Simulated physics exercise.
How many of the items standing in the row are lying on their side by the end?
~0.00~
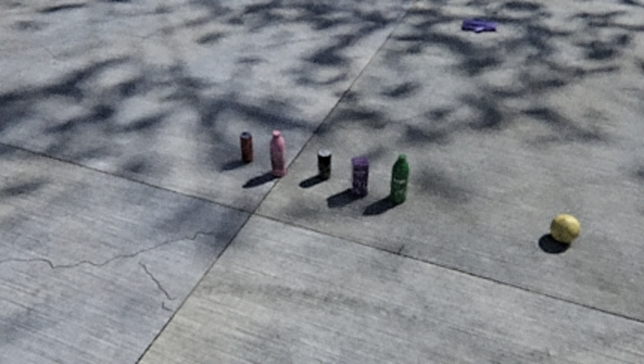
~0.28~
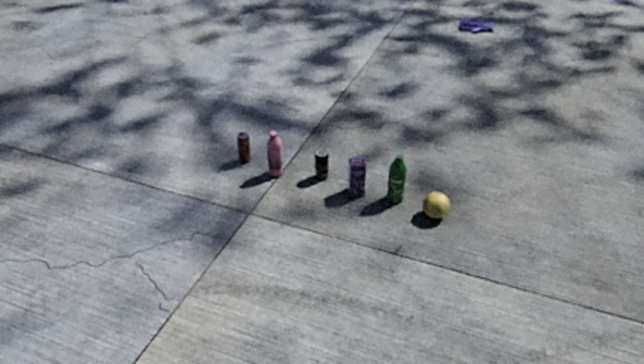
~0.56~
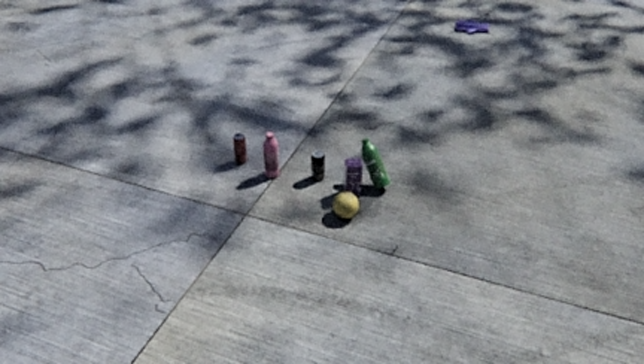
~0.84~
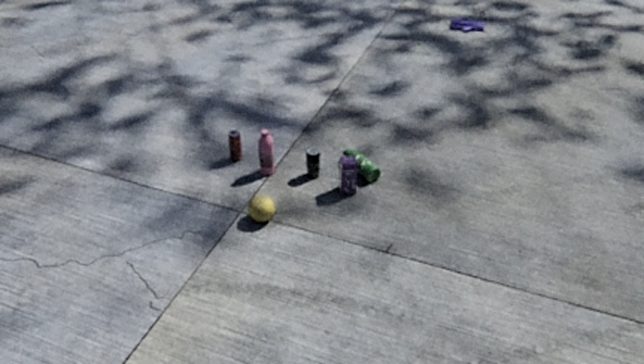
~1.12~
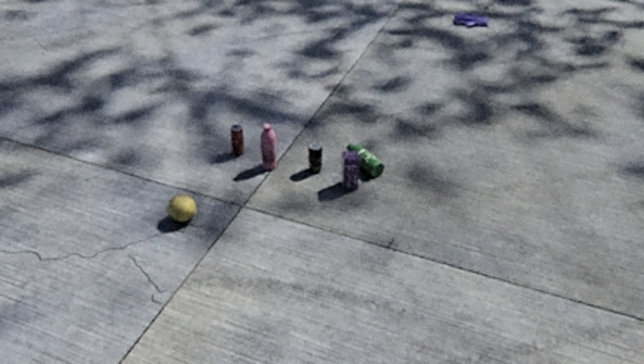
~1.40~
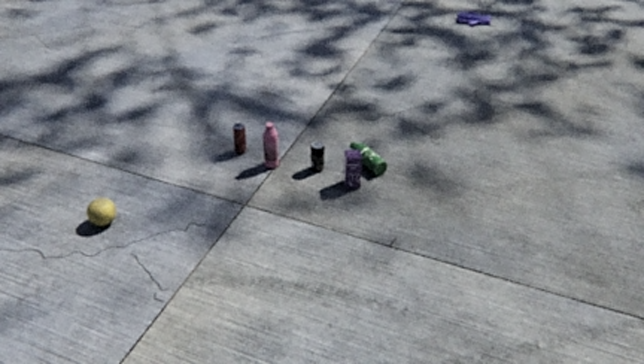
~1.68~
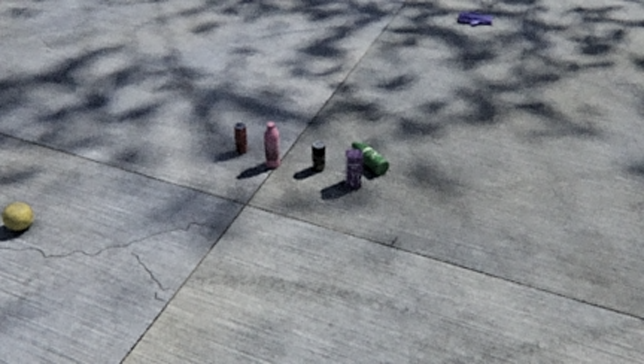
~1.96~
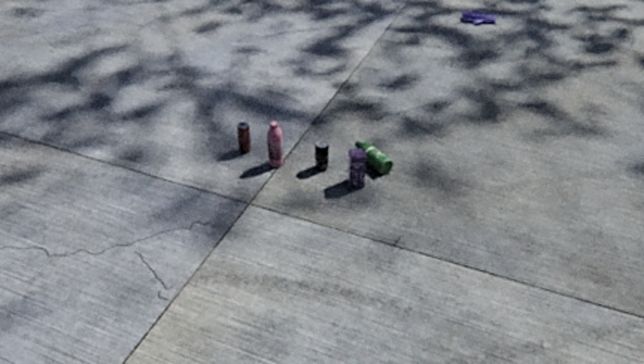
One of them is lying on its side at the end, the green bottle. The purple carton, black can, pink bottle and red can are still upright.
